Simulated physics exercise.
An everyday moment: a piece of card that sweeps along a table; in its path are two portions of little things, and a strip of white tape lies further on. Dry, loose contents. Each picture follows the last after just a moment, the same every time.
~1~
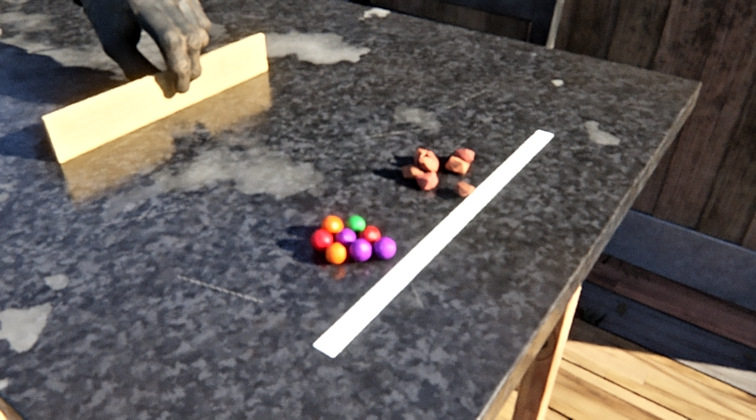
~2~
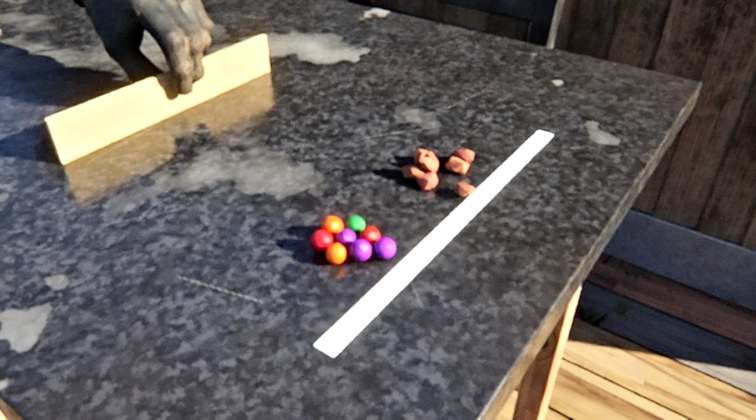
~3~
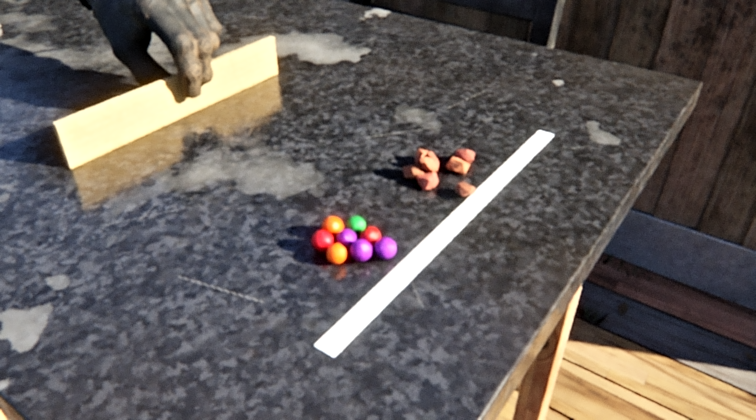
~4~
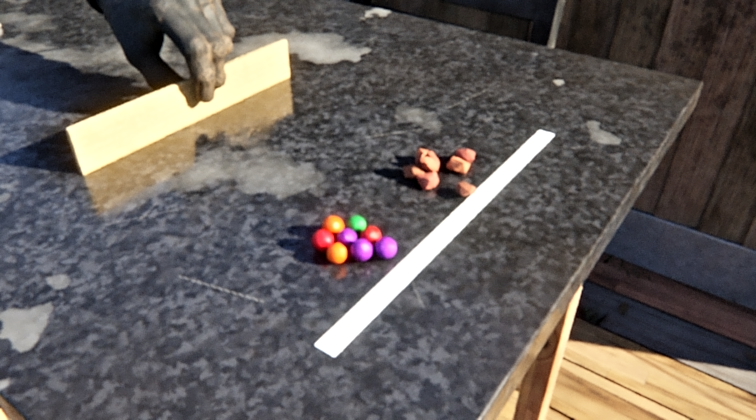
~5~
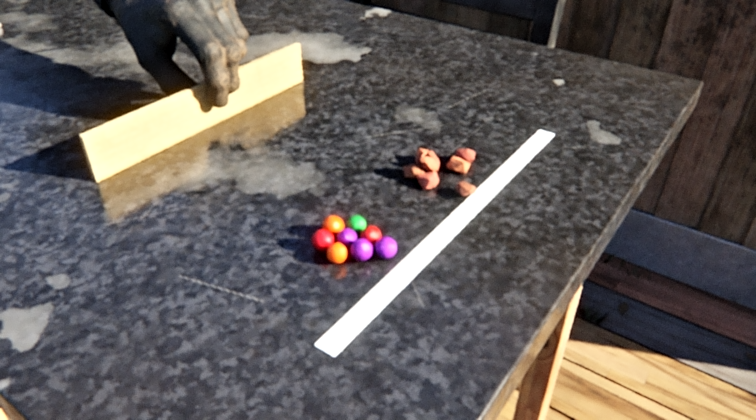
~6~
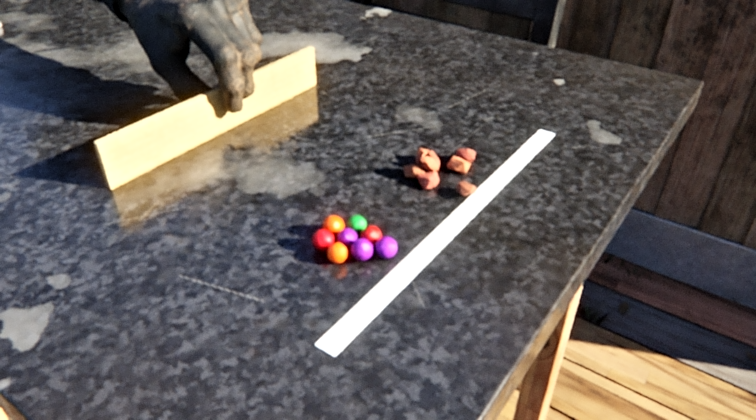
A gloved hand slides an upright piece of card toward gumballs and crushed brick bits.
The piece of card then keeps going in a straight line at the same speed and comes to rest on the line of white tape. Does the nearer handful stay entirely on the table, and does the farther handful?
The nearer handful spills in part; the farther handful does not spill.
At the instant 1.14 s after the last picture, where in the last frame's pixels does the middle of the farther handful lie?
Its centre sits near (522, 198).
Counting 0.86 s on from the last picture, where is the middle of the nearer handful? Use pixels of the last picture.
Centre: About (441, 289).
Then, 0.42 s on from there, piece of card still moving, near (336, 129); nearer handful all on the table, its front near (386, 248); farther handful all on the table, its front near (465, 189).
Then, 0.86 s on from there, piece of card stopped at the white tape; nearer handful all on the table, its front near (441, 325); farther handful all on the table, its front near (528, 213).
Then, 1.14 s on from there, piece of card stopped at the white tape; nearer handful near two thirds over the edge; farther handful all on the table, its front near (530, 213).
In the end, piece of card stopped at the white tape; nearer handful the whole lot over the edge; farther handful all on the table, its front near (530, 213).
